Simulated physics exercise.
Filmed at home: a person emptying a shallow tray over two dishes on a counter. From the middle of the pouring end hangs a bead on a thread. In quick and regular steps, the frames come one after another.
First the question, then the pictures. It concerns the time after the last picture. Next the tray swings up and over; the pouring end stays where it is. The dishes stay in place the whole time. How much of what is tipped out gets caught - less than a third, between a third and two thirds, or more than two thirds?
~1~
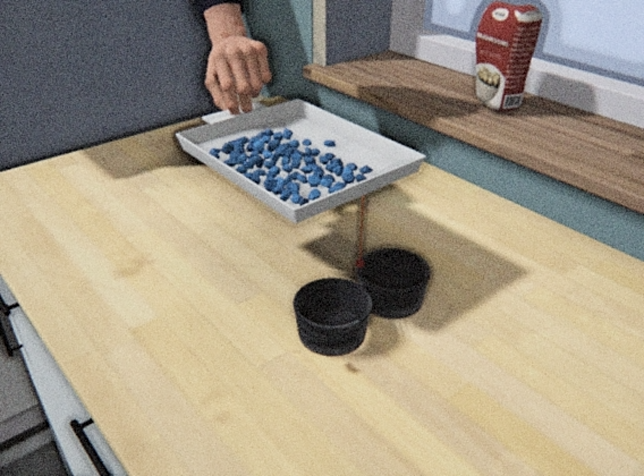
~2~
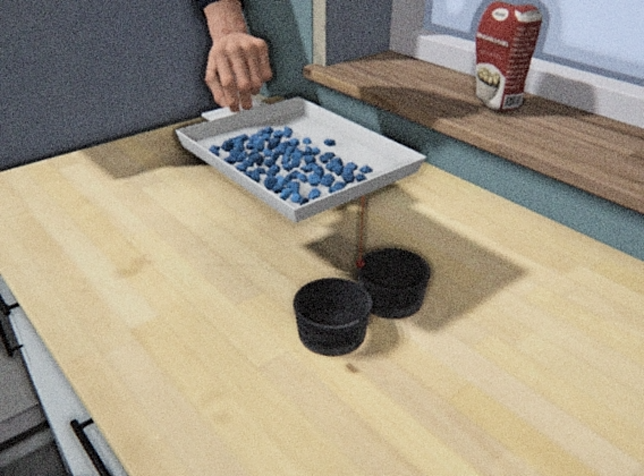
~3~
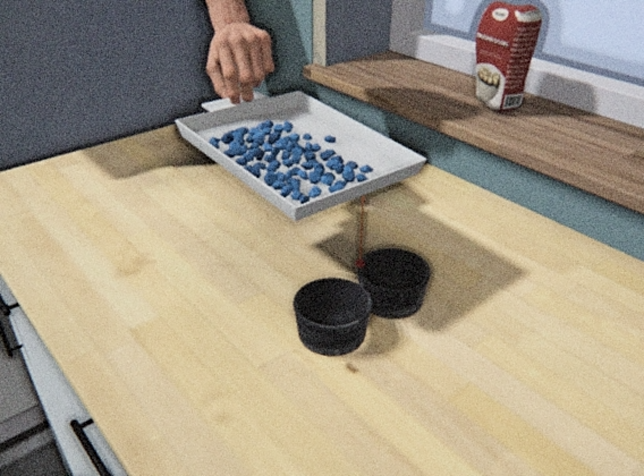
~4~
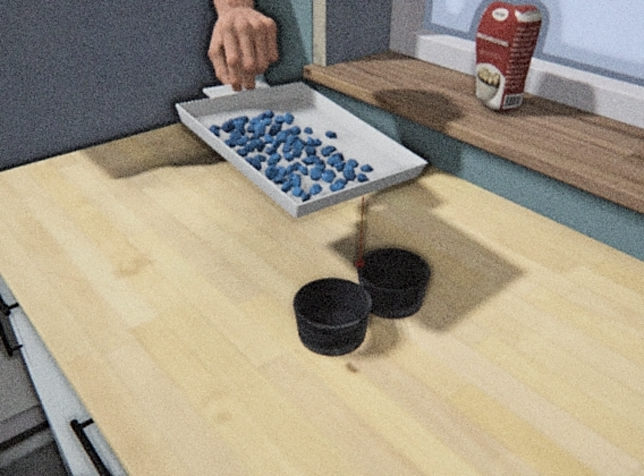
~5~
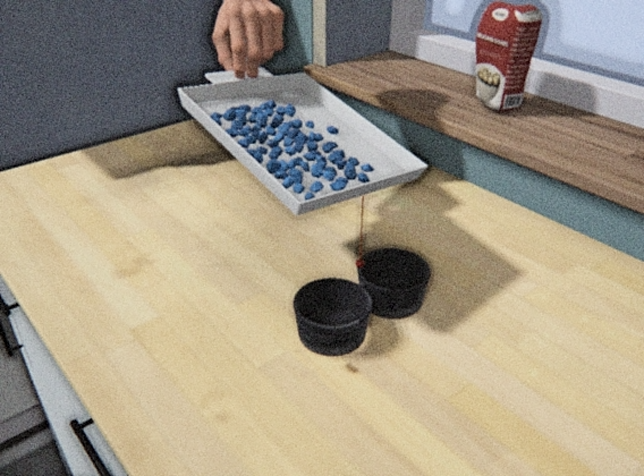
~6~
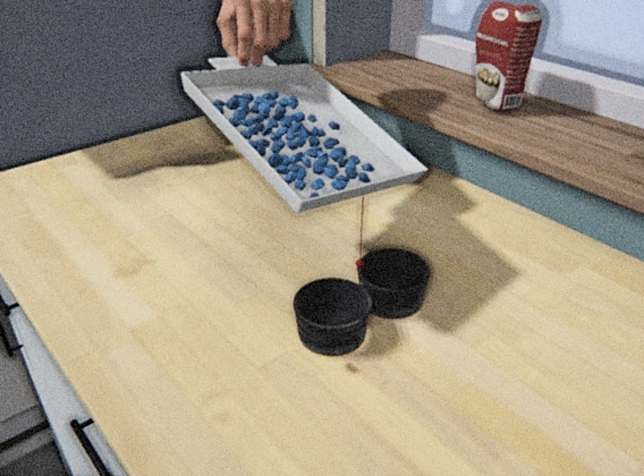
Between a third and two thirds gets caught.
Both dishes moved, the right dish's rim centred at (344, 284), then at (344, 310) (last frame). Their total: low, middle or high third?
Under a third, then under a third.
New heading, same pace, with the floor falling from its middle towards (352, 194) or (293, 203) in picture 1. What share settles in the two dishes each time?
Roughly 50 percent, then 50 percent.
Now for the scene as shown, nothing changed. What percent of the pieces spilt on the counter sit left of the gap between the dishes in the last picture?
It comes to 10 per cent or so.
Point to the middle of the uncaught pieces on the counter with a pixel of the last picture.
It centres at roughly (447, 287).
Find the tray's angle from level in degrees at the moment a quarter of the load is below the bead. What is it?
I'd say close to 85 degrees.
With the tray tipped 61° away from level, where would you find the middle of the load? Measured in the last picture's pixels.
The middle of the pieces shows up near (386, 166).
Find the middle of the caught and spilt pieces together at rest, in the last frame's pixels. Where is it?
Resting centre, last frame: Roughly (411, 290).
Soon after the last picture, tray tipped steeply; all on the tray.
A little later, tray tipped right over; about half on the tray; a small part in the right dish; about a third outside both; a small part in the air.
Later still, tray tipped past a quarter turn; about half in the right dish; about half outside both.
At rest, tray tipped past a quarter turn; none in the left dish; about half in the right dish; about half outside both.
